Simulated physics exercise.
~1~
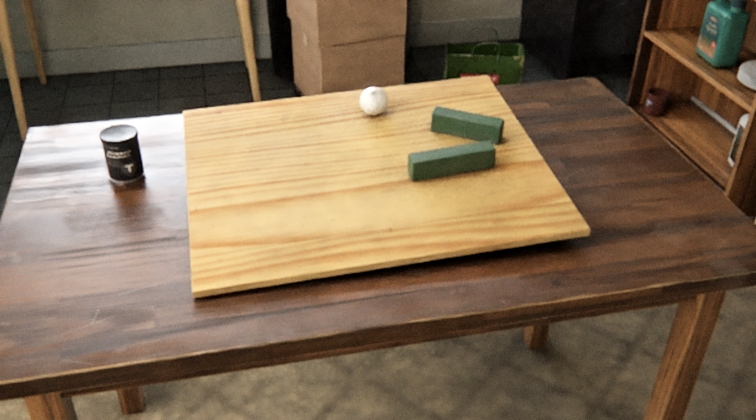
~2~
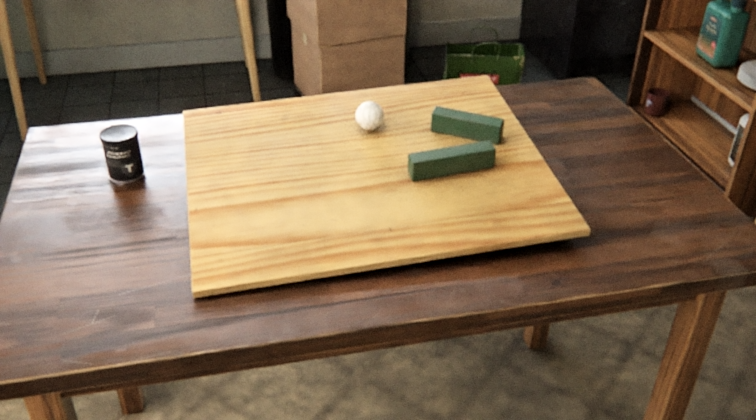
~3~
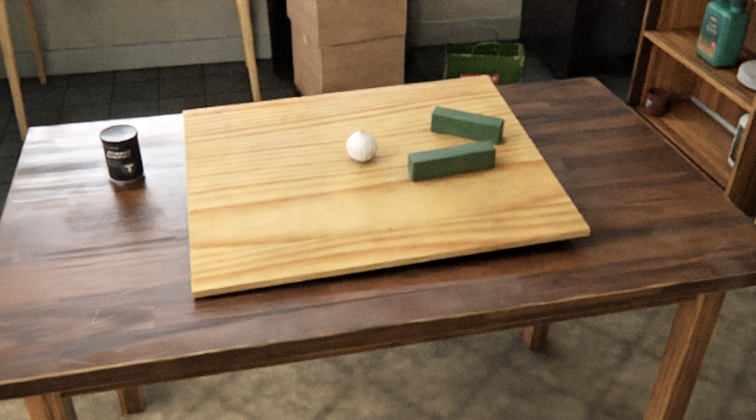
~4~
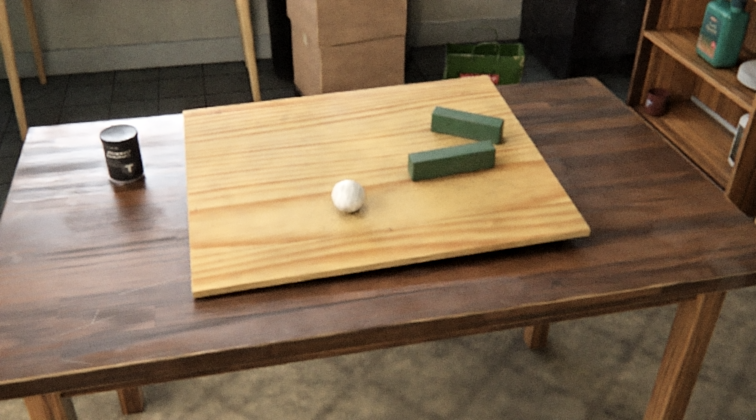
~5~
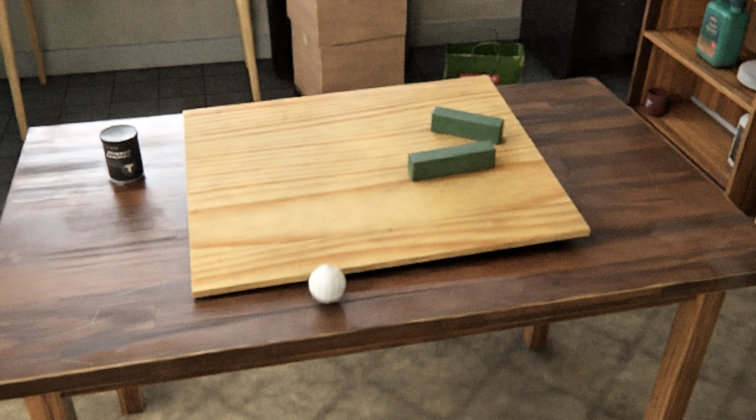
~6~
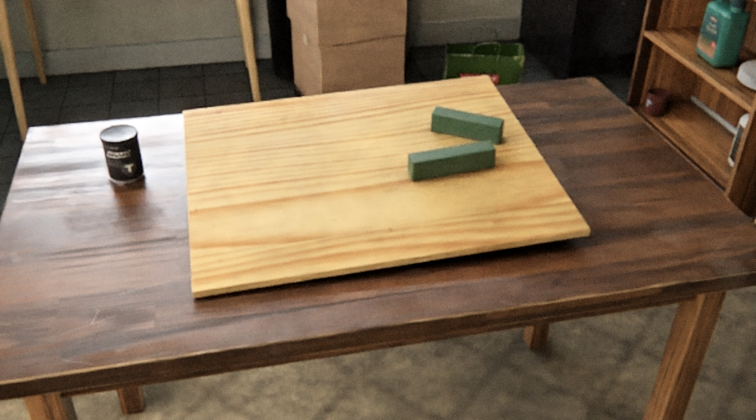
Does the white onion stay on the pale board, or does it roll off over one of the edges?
It rolls off the board, crossing the near edge, the one closest to the viewer.
